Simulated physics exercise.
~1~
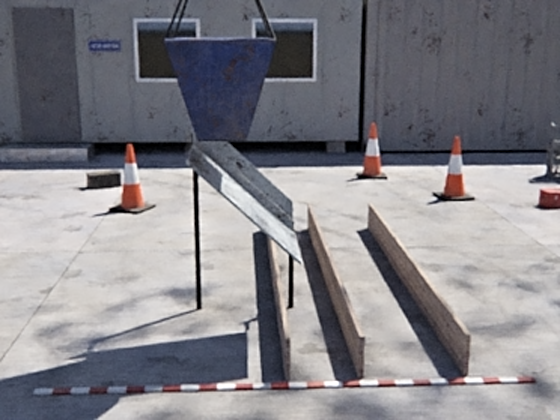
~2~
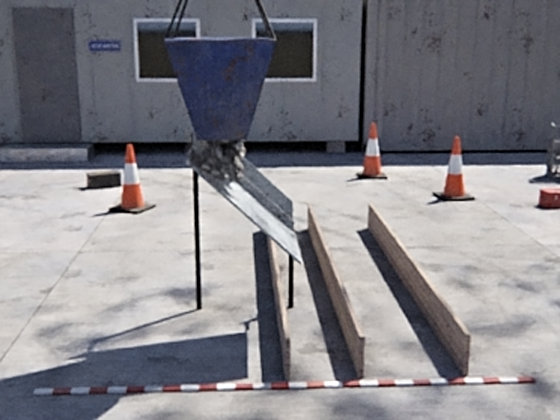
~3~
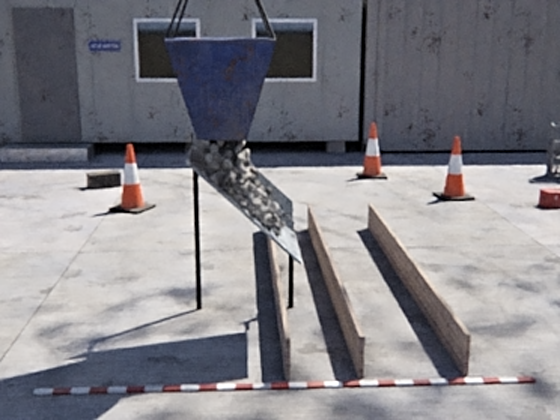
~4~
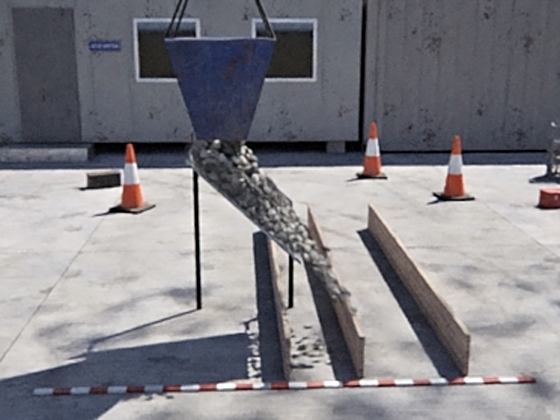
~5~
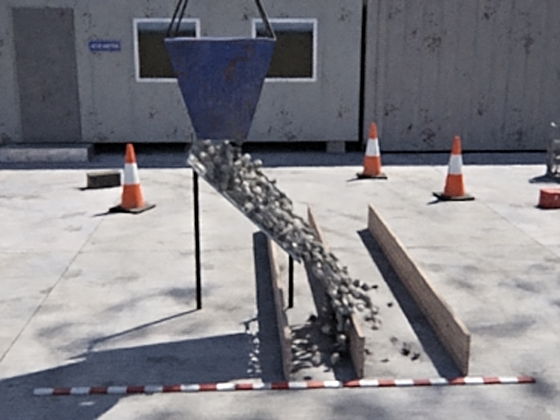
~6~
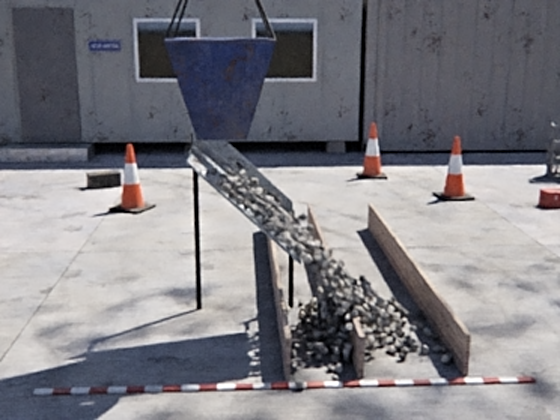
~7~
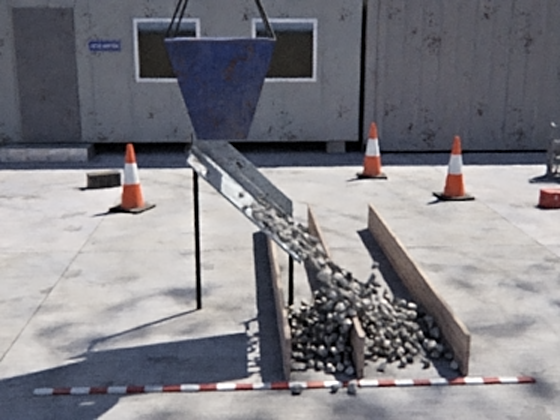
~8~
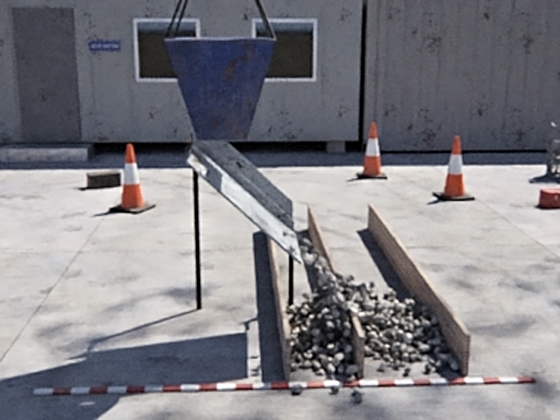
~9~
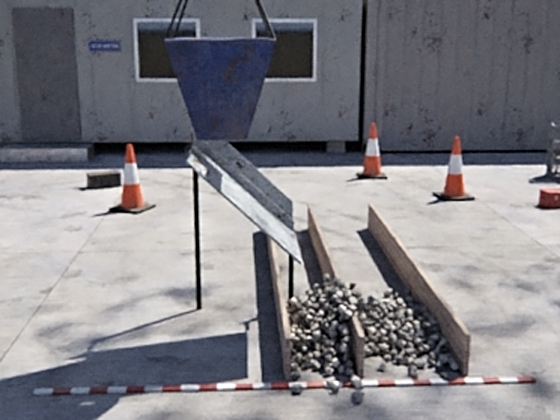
A blue skip releasing grey stones down a sloping steel chute, the stones piling up in both bays between three boards.
